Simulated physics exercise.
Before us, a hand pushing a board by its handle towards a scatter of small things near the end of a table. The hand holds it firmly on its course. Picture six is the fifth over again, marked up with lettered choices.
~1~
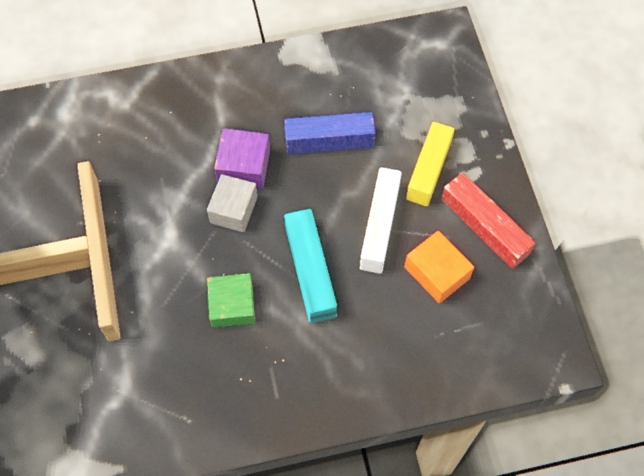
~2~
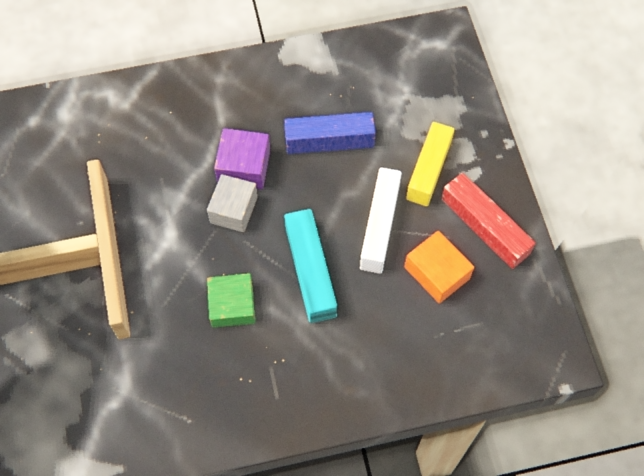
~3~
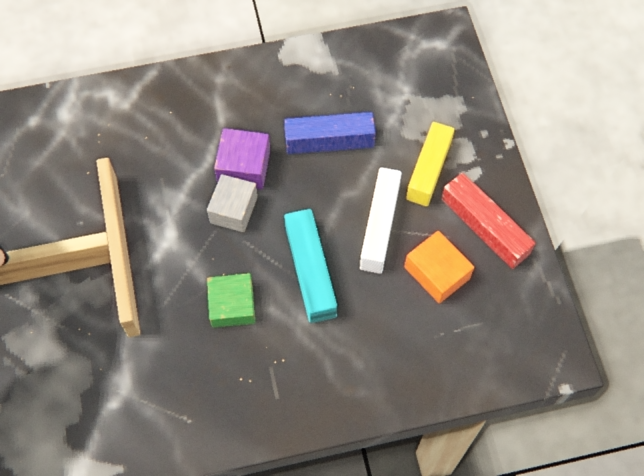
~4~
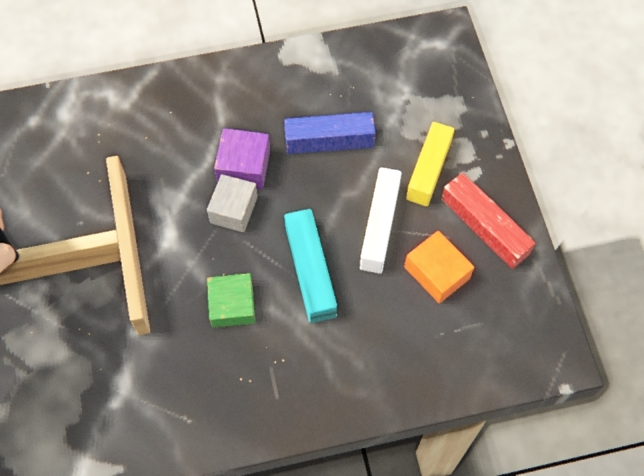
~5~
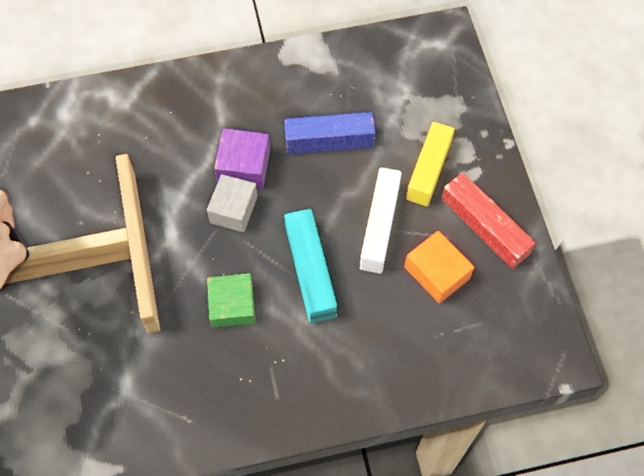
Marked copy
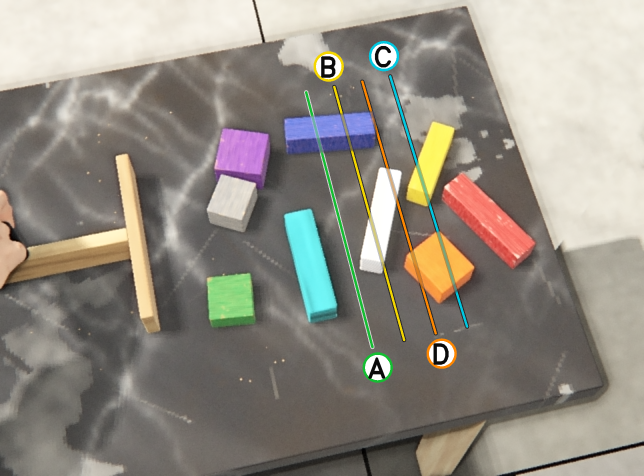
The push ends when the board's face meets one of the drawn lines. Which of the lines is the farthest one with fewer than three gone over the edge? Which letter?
At C, and not beyond.
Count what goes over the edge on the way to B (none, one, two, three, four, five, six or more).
The count is none.
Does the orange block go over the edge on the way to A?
By then, no.
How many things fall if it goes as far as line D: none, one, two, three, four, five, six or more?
The count is none.
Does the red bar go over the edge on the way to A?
No.
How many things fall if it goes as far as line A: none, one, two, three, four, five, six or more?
The count is none.
On the marked copy, A at (337, 212); B at (367, 206); C at (426, 194); D at (397, 200).
With C. Early on, board (242, 211); purple block (260, 149); green block (286, 288).
Further on, board (346, 190); red bar (491, 218); orange block (486, 269).
At the end, board (425, 174); red bar over the edge; orange block over the edge; two fallen.
As for the rest, A is within the limit but short; B is within the limit but short; D is within the limit but short.
